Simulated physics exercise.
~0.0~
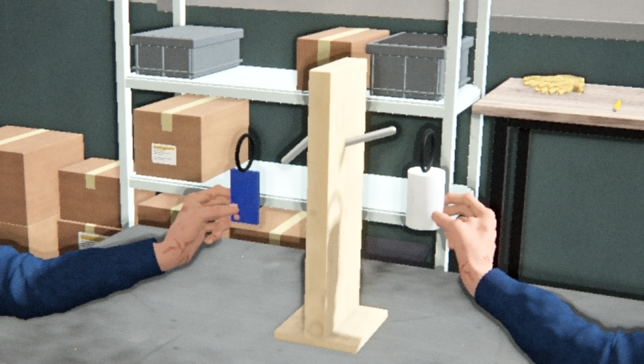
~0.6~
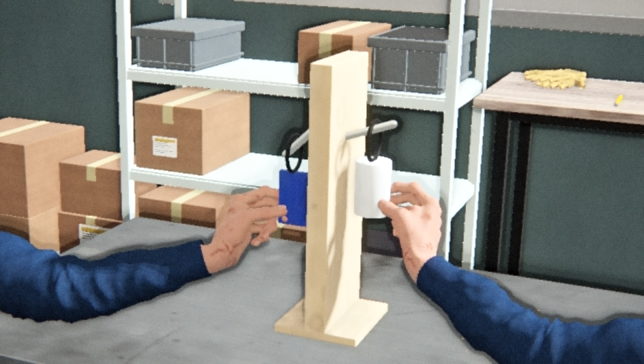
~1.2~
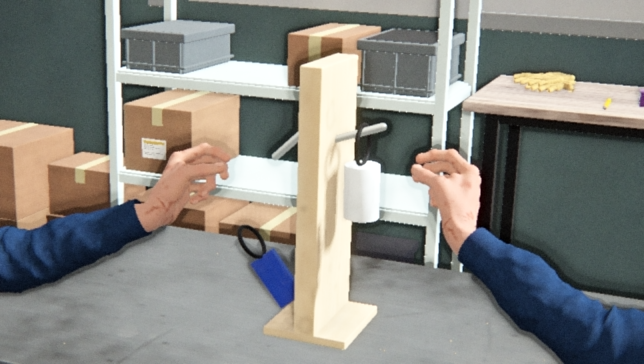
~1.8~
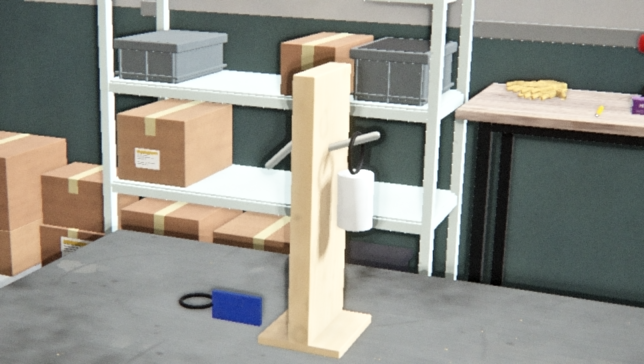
In a storeroom with metal shelves, cardboard boxes and grey bins, a slightly swaying view looks across a grey table at a wooden stand with a peg on each side. Two hands in dark blue sleeves hold a blue tag on the left and a white lantern on the right, each topped with a black loop. The hands bring both objects inward to the pegs, then let go and draw back. The white lantern stays hanging on its peg, while the blue tag drops, tilting as it falls. It ends lying on the table left of the stand, with the hands out of view.
